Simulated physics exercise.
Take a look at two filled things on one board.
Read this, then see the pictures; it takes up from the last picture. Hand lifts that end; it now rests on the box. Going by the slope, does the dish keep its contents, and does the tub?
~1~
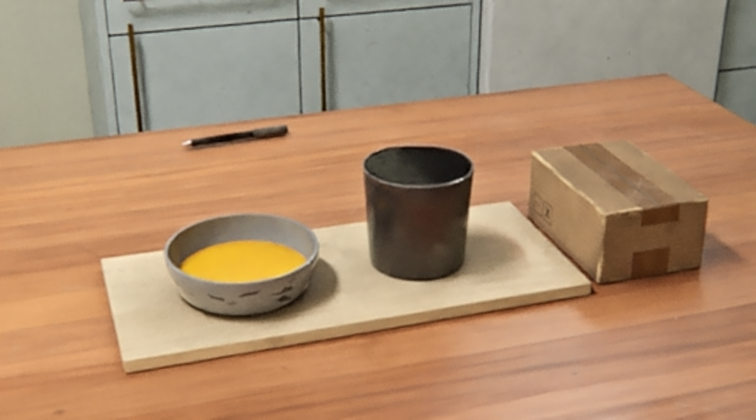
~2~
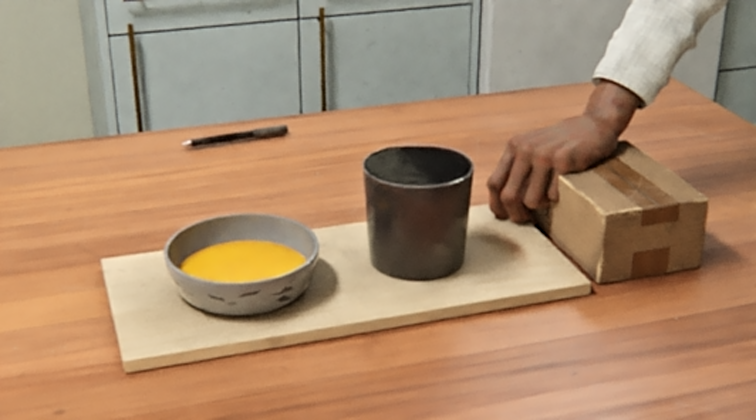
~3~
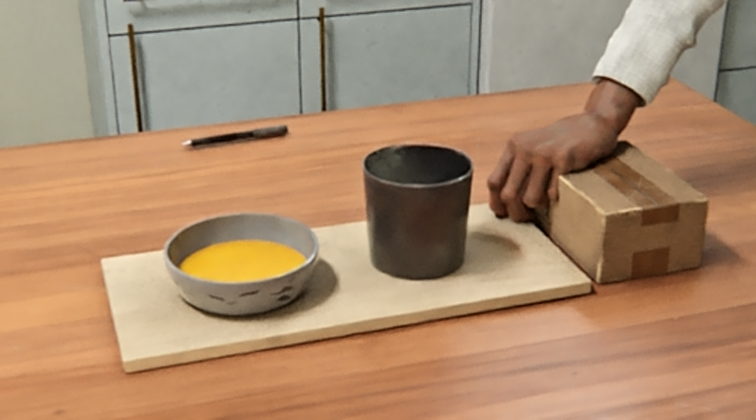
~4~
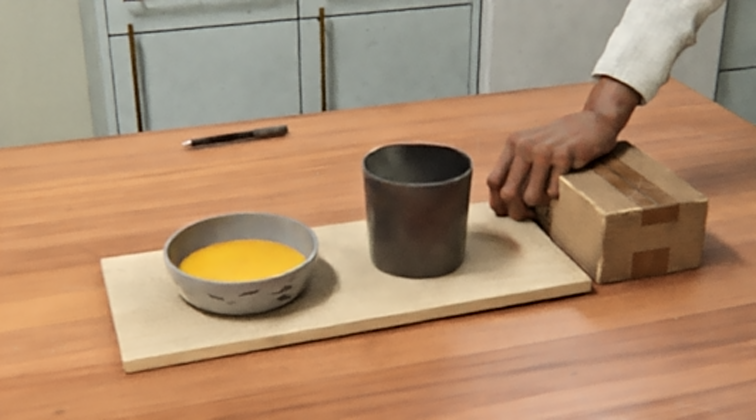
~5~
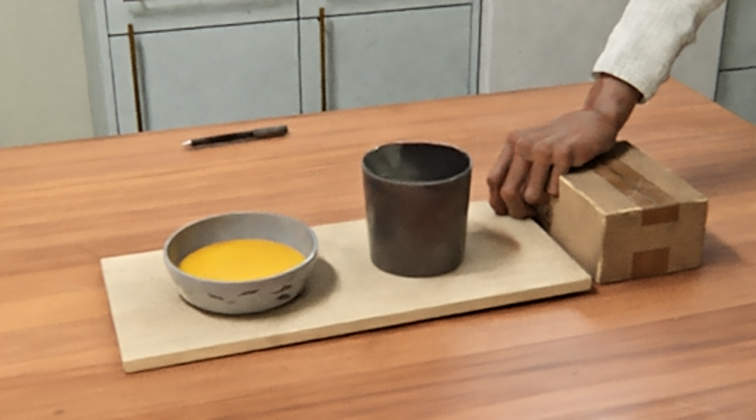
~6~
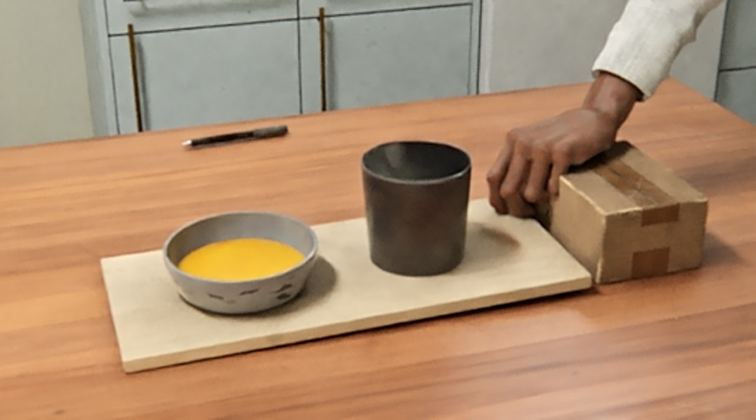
One by one: On the left the dish: Tips nothing out, on the right the tub: Tips some out.
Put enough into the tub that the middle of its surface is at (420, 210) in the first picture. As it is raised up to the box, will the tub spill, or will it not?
Result then: Contents retained.
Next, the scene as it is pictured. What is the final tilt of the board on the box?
It comes to rest at an angle near 11°.
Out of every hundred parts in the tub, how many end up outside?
My estimate is close to 10 percent.
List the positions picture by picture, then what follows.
The board lies flat; dish (242, 263) about a quarter full; tub (418, 211) full to the brim; box (655, 242), in the first picture.
A hand takes the end of the board; dish about a quarter full, surface at (243, 271); tub full to the brim, surface at (418, 165), in the second picture.
The end has come up a little; dish (242, 262) about a quarter full; tub (418, 210) full to the brim, in the third picture.
Slope near 0°; dish about a quarter full, surface at (243, 270); tub full to the brim, surface at (417, 164); box (655, 242), in the fourth picture.
The board slopes by about 1°; dish (242, 261) about a quarter full; tub (417, 208) full to the brim, in the fifth picture.
The end is rising; dish about a quarter full, surface at (243, 269); tub full to the brim, surface at (417, 161); box (655, 242), in the sixth picture.
Soon after, the board slopes by about 6°; dish, nothing has left it; tub, some has gone over its rim.
Later, the board slopes by about 13°; dish, nothing has left it; tub, some has gone over its rim.
In the end, the board slopes by about 11°, resting on the box; dish, nothing has left it; tub, some has gone over its rim.
